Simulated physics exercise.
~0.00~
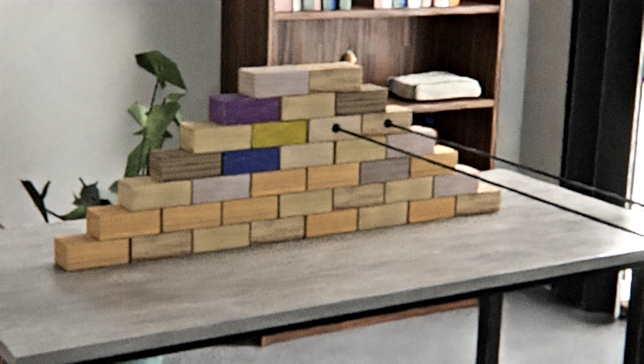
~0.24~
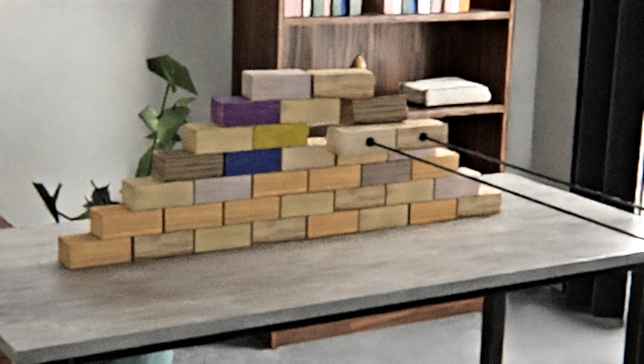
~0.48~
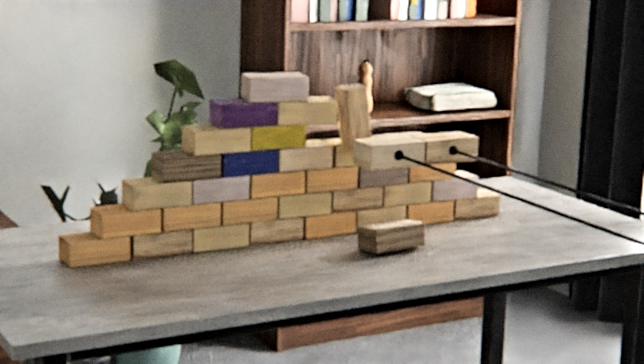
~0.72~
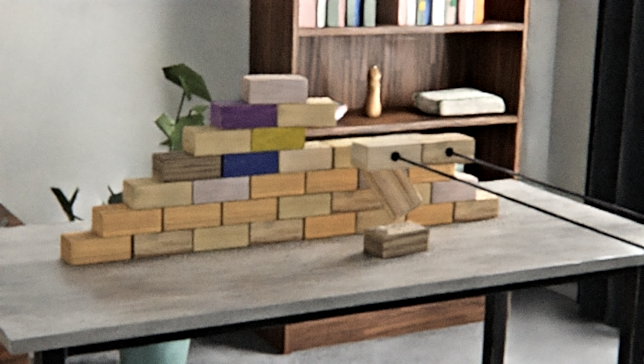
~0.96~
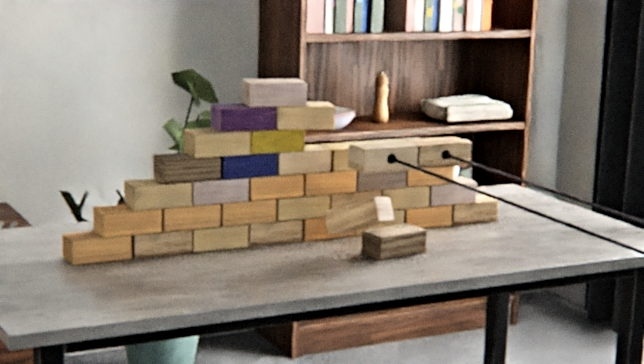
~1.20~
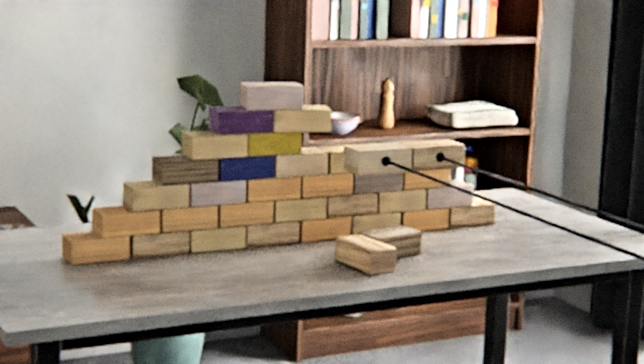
In a living room, a stepped wall of wooden blocks, with one purple, one yellow and one blue among them, stands on a grey table before a bookshelf. Two thin dark rods draw a pair of neighbouring blocks out of the right side, toward the viewer's right. A dark brown block above them tilts, then drops to the tabletop in front of the wall. A lighter block from the top row tips upright, slides down after it and settles beside it. The pair stays held out, while the rest, including the three coloured blocks, remains standing.
